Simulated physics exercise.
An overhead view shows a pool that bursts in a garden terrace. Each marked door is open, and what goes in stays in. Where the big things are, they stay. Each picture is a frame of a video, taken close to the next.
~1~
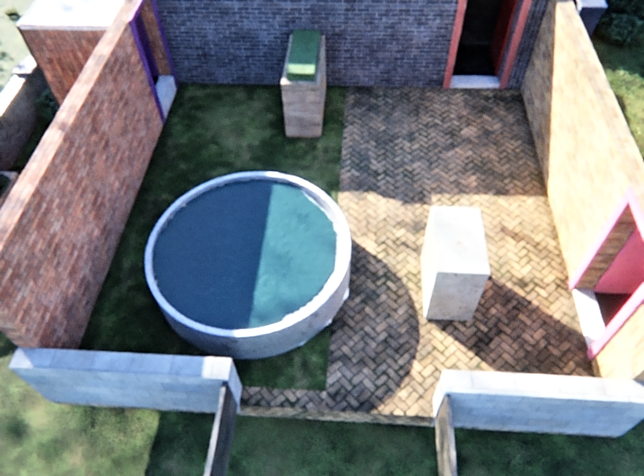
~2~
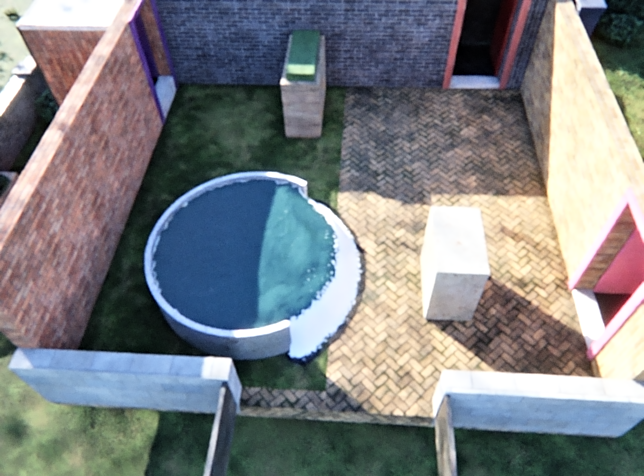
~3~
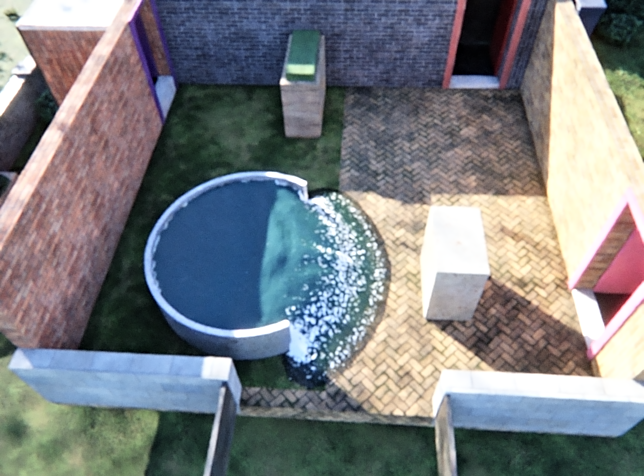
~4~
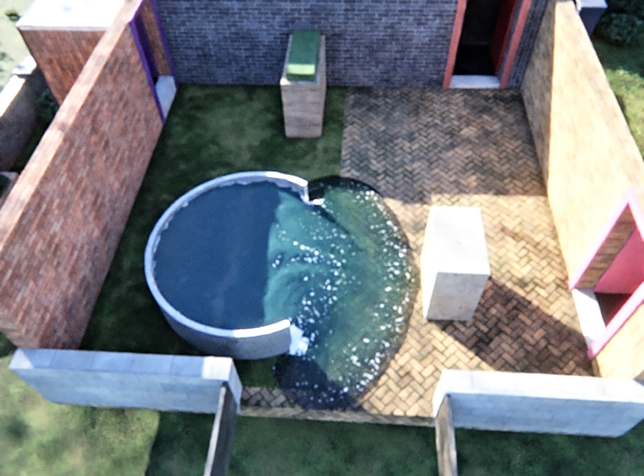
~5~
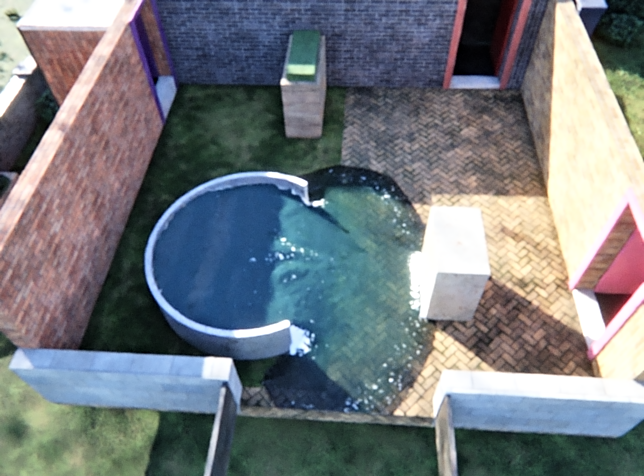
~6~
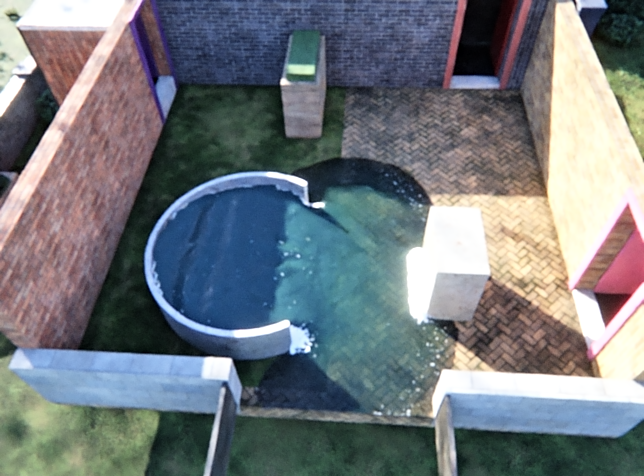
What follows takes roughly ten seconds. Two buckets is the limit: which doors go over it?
The purple door stays within two buckets; the pink door lets in more than two buckets; the red door lets in more than two buckets.
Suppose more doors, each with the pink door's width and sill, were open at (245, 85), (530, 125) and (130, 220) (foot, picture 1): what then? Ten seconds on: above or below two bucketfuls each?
Going door by door: The first remains below the limit, the second runs past the limit, the third remains below the limit.
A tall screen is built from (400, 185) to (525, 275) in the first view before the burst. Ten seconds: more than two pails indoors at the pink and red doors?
Looks like the pink door surpasses that amount while the red door doesn't reach that amount.
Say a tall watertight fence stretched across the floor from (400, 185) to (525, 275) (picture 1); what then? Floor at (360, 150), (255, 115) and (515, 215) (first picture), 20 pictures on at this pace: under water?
Listed order: Swamped, spared, swamped.
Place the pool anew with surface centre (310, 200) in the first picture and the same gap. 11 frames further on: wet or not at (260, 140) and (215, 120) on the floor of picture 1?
One after the other: Free of water, dry.
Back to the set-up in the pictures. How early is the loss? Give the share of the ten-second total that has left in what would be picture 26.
It works out at roughly 45 per cent.
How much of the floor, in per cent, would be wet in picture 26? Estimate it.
Roughly 60 %.
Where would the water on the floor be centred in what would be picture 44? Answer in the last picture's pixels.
About (394, 206).
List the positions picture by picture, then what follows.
Still water in the round pool at (249, 248), in the first frame.
The front is at (292, 356), out from the gap at (344, 268), in the second frame.
The front is at a hidden place, out from the gap at (344, 269), in the third frame.
Water pours out at (345, 270) and has run to a hidden place, in the fourth frame.
Water pours out at (345, 270) and has run to (335, 170), in the fifth frame.
The front is at (368, 163), out from the gap at (344, 271), in the sixth frame.
A moment on, water covers 40 % of the floor; the purple door not reached, the pink door not reached, the red door not reached.
Next, water covers 55 % of the floor; the purple door not reached, the pink door wet at the sill, nothing in, the red door not reached.
Then, water covers 60 % of the floor; the purple door not reached, the pink door over two buckets in, the red door under two buckets in.
Later, water covers 65 % of the floor; the purple door not reached, the pink door over two buckets in, the red door over two buckets in.
In the end, water covers 80 % of the floor; the purple door not reached, the pink door over two buckets in, the red door over two buckets in.
